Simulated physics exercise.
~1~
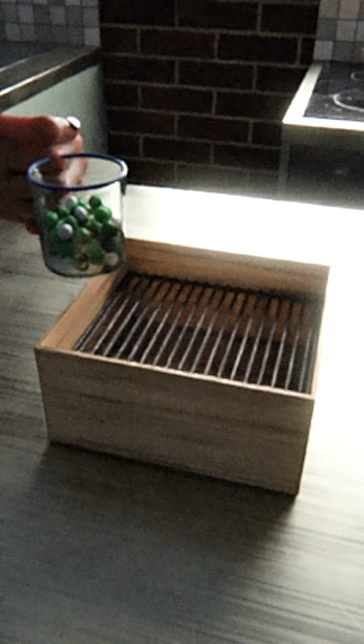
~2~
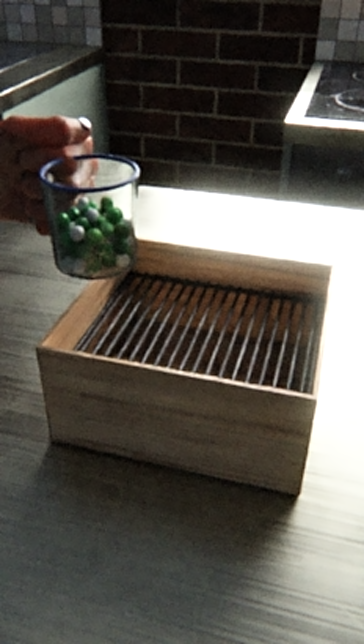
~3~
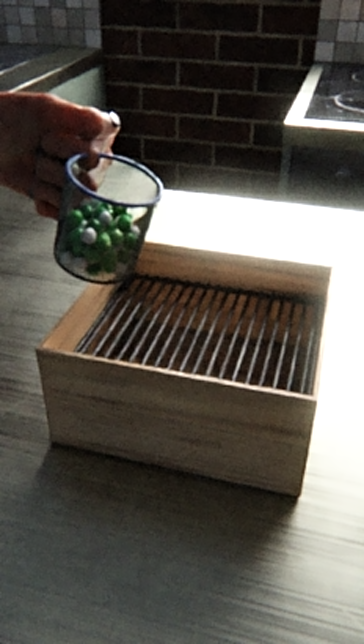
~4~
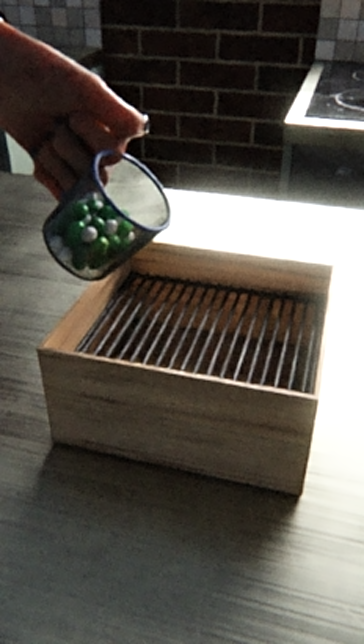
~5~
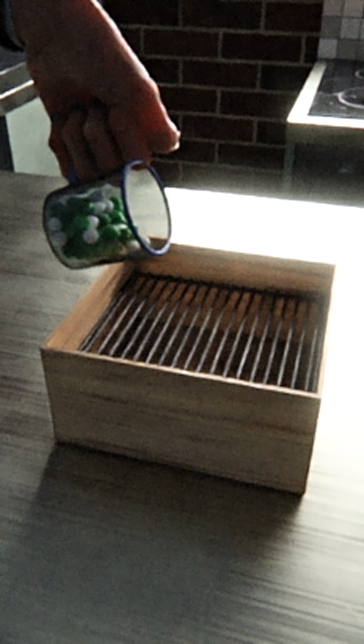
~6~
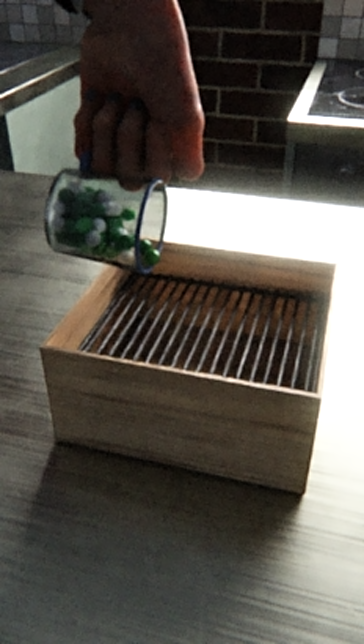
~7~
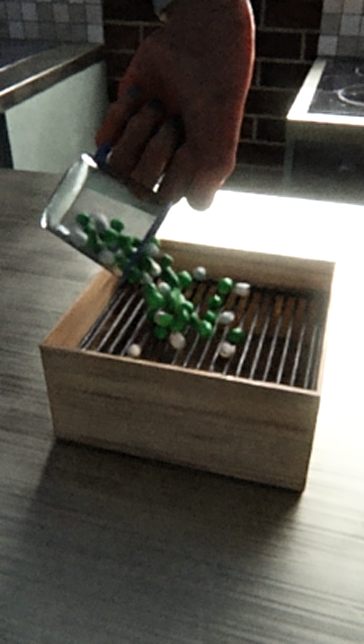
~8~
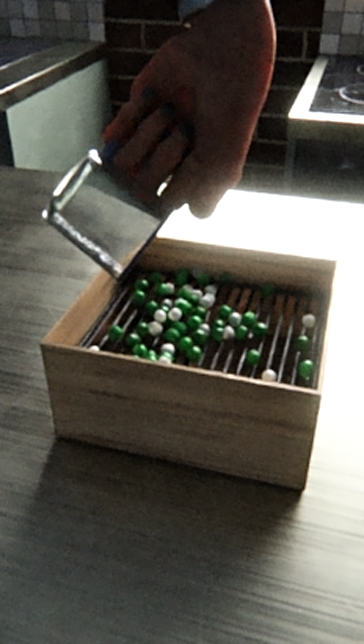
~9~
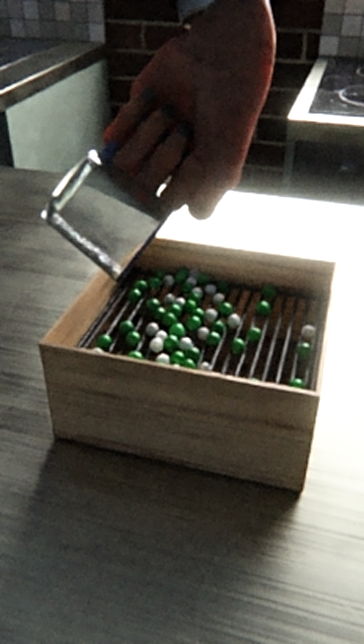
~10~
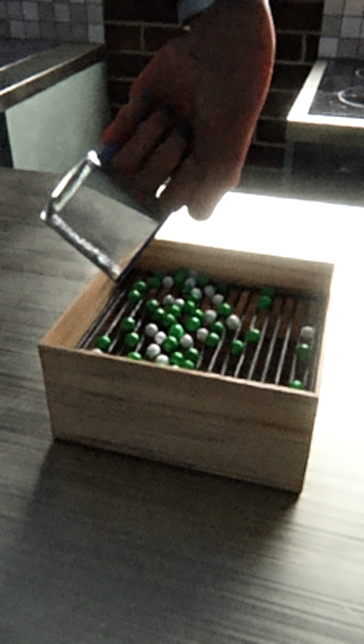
In this clip, a hand tilts a clear cup of green and white balls over a wire rack set in a wooden box, and the balls tumble out and scatter, ending with both colours resting on the wires beneath the emptied cup.
